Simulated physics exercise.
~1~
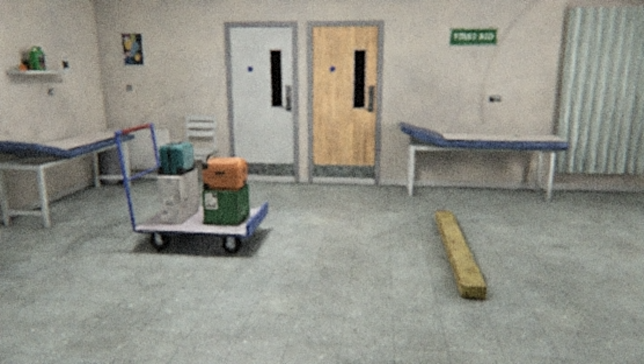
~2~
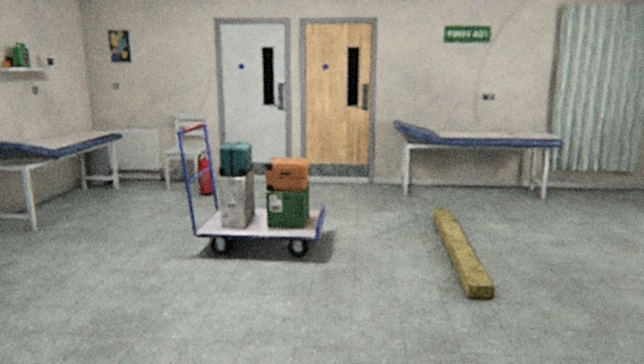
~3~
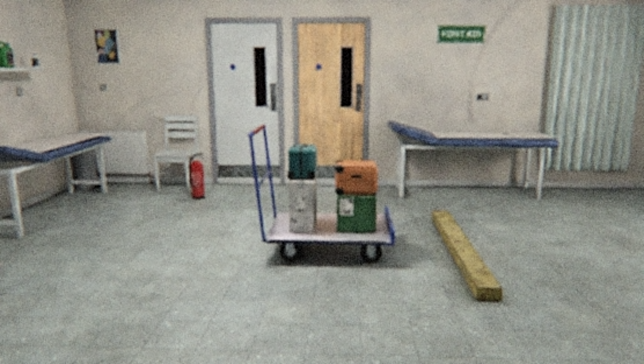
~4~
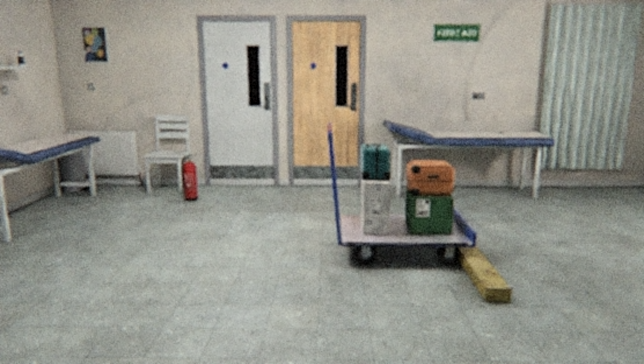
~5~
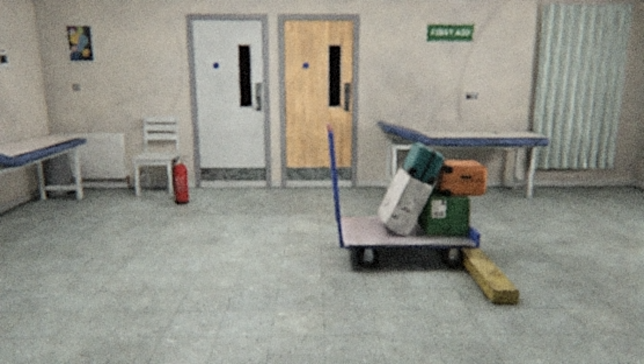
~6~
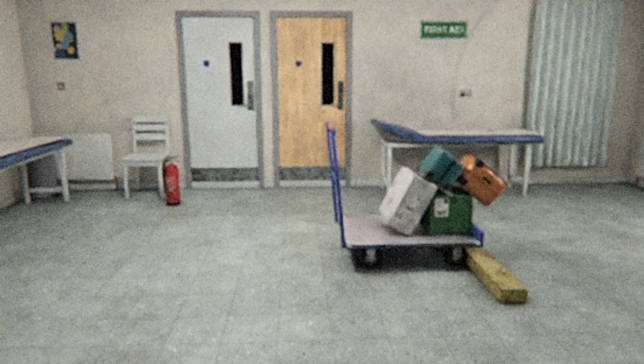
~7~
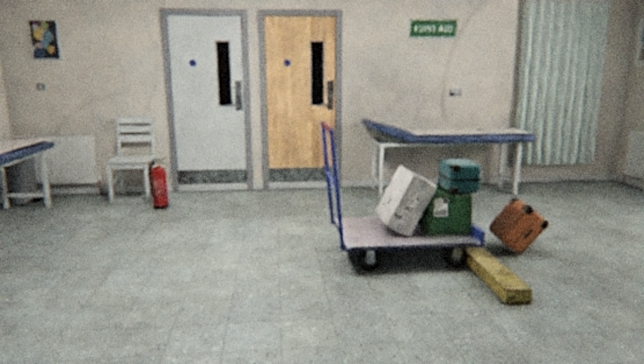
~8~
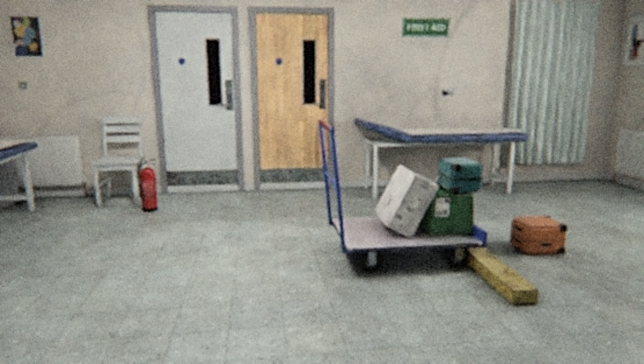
In a pale first-aid room with two doors and padded couches, seen from the front by a camera drifting slightly sideways, a blue-framed trolley stands left of a yellow block on the floor. It carries a teal case on an upright white box and an orange case on a green box. The trolley rolls right and halts at the block. The white box tips against the green one, and the teal case slides over as the orange case topples off the right end. The orange case ends on the floor, while the teal one rests on the green box.
